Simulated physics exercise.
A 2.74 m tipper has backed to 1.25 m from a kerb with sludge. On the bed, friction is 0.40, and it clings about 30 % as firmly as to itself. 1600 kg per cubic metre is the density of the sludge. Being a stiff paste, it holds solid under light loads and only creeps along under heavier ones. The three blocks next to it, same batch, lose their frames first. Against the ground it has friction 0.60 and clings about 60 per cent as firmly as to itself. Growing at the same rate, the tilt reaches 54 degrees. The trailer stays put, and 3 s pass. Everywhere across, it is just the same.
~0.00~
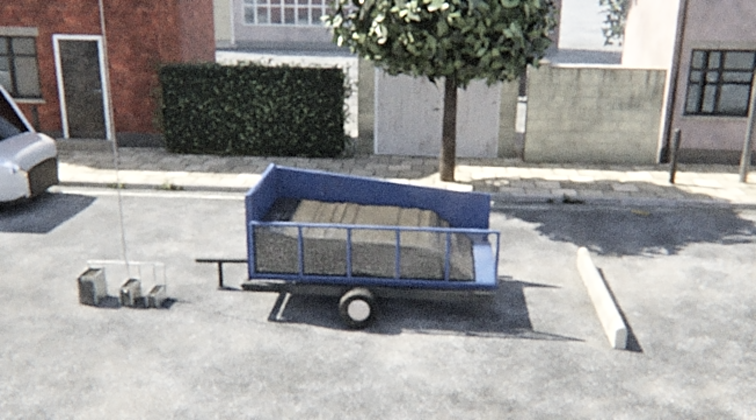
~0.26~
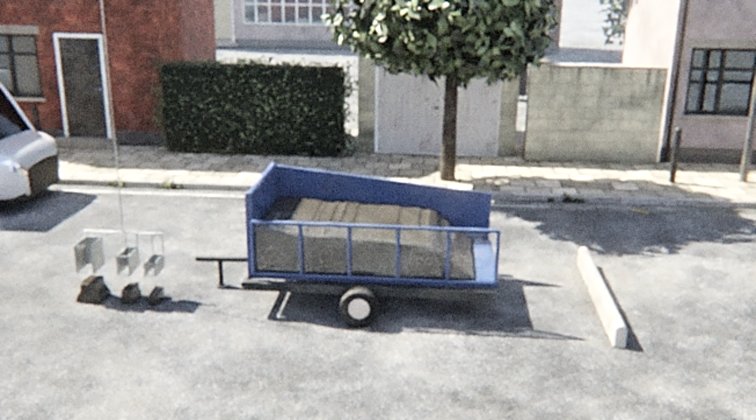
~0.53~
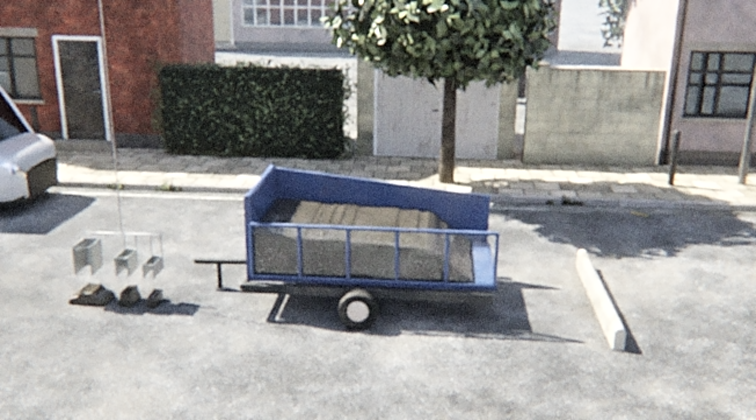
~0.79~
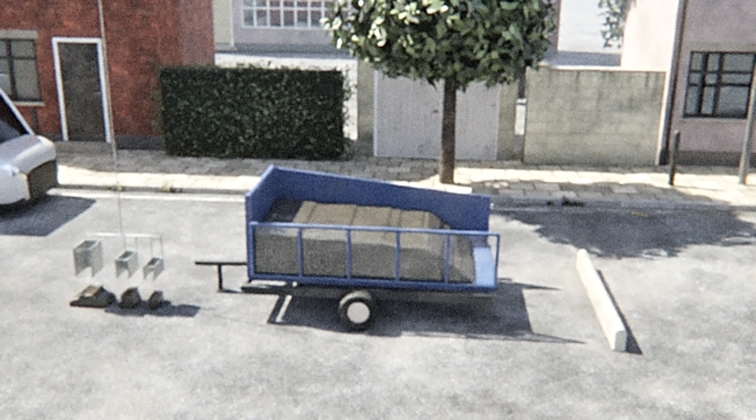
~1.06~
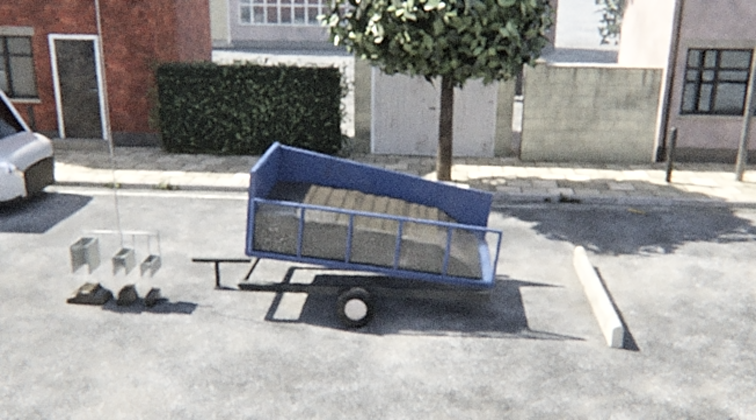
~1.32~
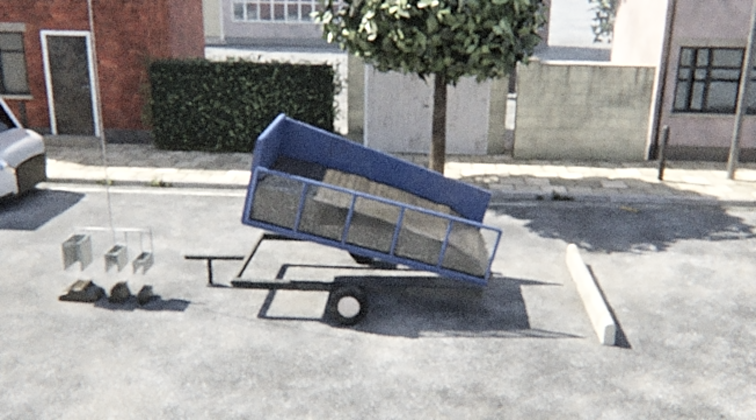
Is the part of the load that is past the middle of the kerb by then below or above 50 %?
You can expect it to exceed 50 per cent.
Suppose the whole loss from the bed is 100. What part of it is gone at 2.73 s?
90 per cent.
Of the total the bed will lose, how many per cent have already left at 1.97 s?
I'd say near 30 per cent.
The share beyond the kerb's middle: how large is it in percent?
Roughly 60 percent.
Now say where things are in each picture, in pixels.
The first picture shows top of the high end at (251, 198), tilt 0 degrees; foremost bit of the sludge at (471, 280); block heights 32 cm, 21 cm, 14 cm (left to right).
The second picture shows top of the high end at (252, 197), tilt 0 degrees; foremost bit of the sludge at (471, 279); block heights 24 cm, 18 cm, 13 cm (left to right).
The third picture shows top of the high end at (250, 199), tilt 0 degrees; foremost bit of the sludge at (470, 281); block heights 17 cm, 17 cm, 13 cm (left to right).
The fourth picture shows top of the high end at (251, 199), tilt 0 degrees; foremost bit of the sludge at (472, 280); block heights 17 cm, 17 cm, 13 cm (left to right).
The fifth picture shows top of the high end at (256, 175), tilt 6 degrees; foremost bit of the sludge at (479, 276); block heights 17 cm, 17 cm, 13 cm (left to right).
The sixth picture shows top of the high end at (264, 143), tilt 13 degrees; foremost bit of the sludge at (490, 277); block heights 17 cm, 17 cm, 13 cm (left to right).
After 1.97 s, the tilt is 31 degrees, 73 % is on the bed and 0 % past the kerb's middle.
After 2.73 s, the tilt is 51 degrees, 12 % is on the bed and 25 % past the kerb's middle.
After 3.50 s, the tilt is 54 degrees, none is on the bed and 61 % past the kerb's middle.
After 4.26 s, the tilt is 54 degrees, none is on the bed and 61 % past the kerb's middle.
After 5.96 s, the tilt is 54 degrees, none is on the bed and 61 % past the kerb's middle.
